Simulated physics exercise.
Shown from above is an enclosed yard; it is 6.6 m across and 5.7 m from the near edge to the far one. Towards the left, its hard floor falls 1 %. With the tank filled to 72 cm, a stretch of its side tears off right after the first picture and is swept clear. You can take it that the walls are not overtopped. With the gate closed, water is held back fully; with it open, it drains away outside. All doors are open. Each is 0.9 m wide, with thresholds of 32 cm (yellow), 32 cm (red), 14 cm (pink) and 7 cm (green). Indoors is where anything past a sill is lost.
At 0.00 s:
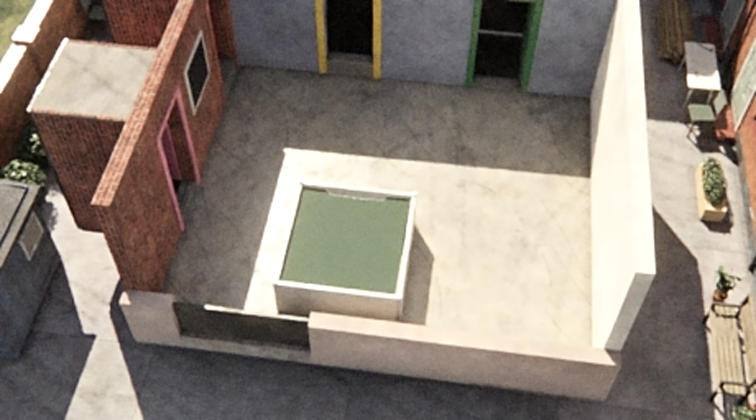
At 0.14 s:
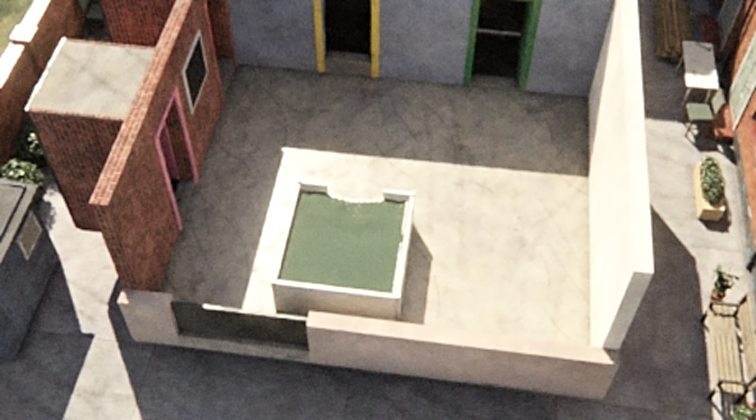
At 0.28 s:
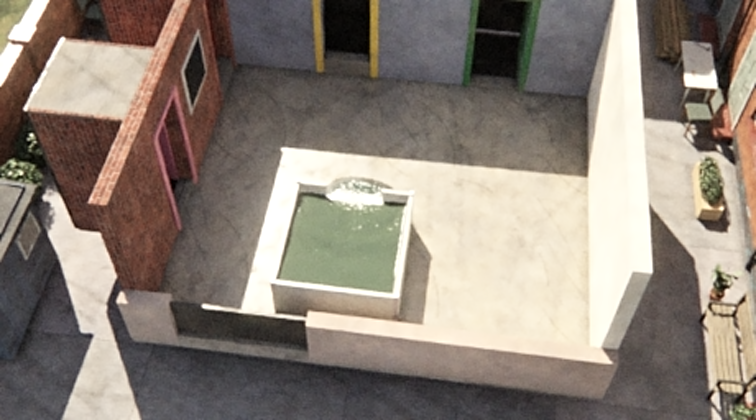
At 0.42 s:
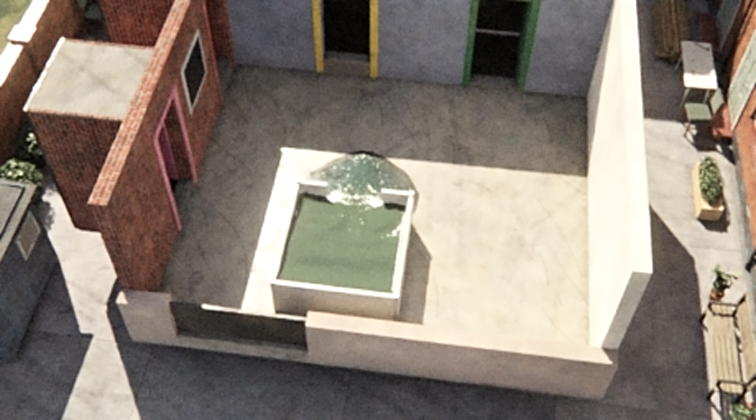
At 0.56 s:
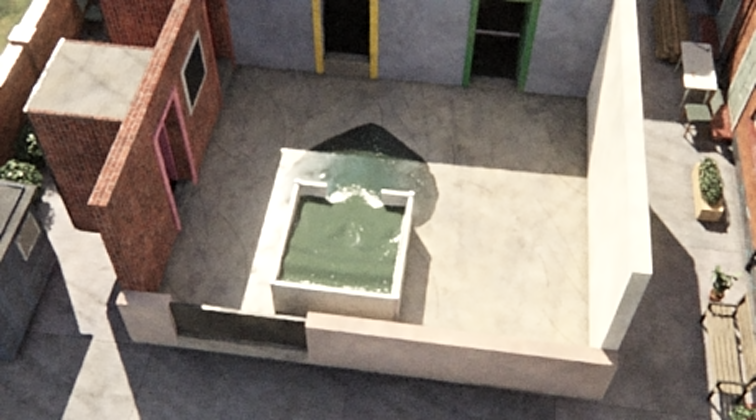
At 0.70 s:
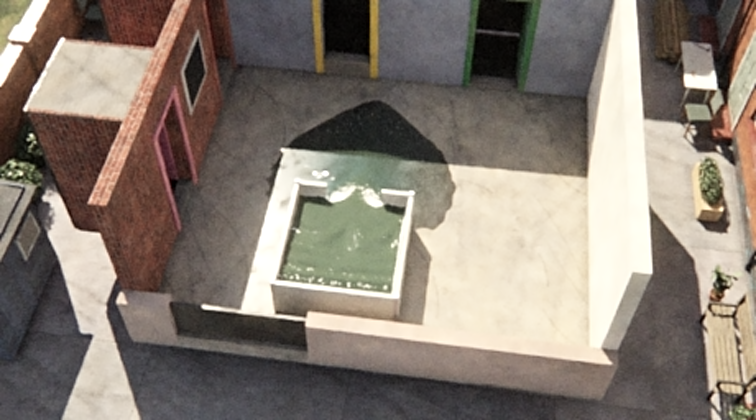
In the video, a section of the far side of a square tank of green water breaks away in a walled yard, and water pours through the gap, spreading in a widening dark fan across the paved floor behind it.
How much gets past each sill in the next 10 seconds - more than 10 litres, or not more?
Yellow door: Limit unbroken; red door: Limit unbroken; pink door: Limit unbroken; green door: Limit broken.
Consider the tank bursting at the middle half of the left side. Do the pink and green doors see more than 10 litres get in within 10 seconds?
At pink the amount is higher than the mark, while at green it is beneath the mark.
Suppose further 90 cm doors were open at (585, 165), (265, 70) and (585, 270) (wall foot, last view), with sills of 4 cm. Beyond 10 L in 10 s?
Well, the first is on the high side, the second is on the high side, and the third is on the low side.
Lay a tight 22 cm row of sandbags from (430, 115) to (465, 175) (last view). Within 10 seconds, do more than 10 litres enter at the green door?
So green stays inside.
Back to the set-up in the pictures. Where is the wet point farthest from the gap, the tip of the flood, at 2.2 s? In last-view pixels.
I'd mark it close to (572, 98).
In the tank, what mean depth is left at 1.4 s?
Mean depth: Some 48 cm.
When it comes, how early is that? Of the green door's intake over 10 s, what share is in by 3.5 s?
By then it's near 70% of the total.
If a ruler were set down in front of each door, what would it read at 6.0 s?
In centimetres, the yellow door has 10, the red door 16, the pink door 5 and the green door 8.
After 1.4 s water covers 35 % of the floor and is deepest (40 cm) near (350, 216); yellow door 23 cm at the sill, 0 L in, red door not reached, pink door not reached, green door not reached.
After 2.2 s water covers 45 % of the floor and is deepest (36 cm) near (236, 66); yellow door 25 cm at the sill, 0 L in, red door 23 cm at the sill, 0 L in, pink door not reached, green door 15 cm at the sill, 10 L in.
After 3.5 s water covers 45 % of the floor and is deepest (24 cm) near (350, 216); yellow door 15 cm at the sill, 0 L in, red door 21 cm at the sill, 1 L in, pink door not reached, green door 10 cm at the sill, 33 L in.
After 6.0 s water covers 85 % of the floor and is deepest (16 cm) near (229, 86); yellow door 10 cm at the sill, 0 L in, red door 16 cm at the sill, 1 L in, pink door 5 cm at the sill, 0 L in, green door 8 cm at the sill, 42 L in.
After 10.0 s water covers 100 % of the floor and is deepest (13 cm) near (179, 233); yellow door 7 cm at the sill, 0 L in, red door 10 cm at the sill, 1 L in, pink door 7 cm at the sill, 0 L in, green door 5 cm at the sill, 46 L in.
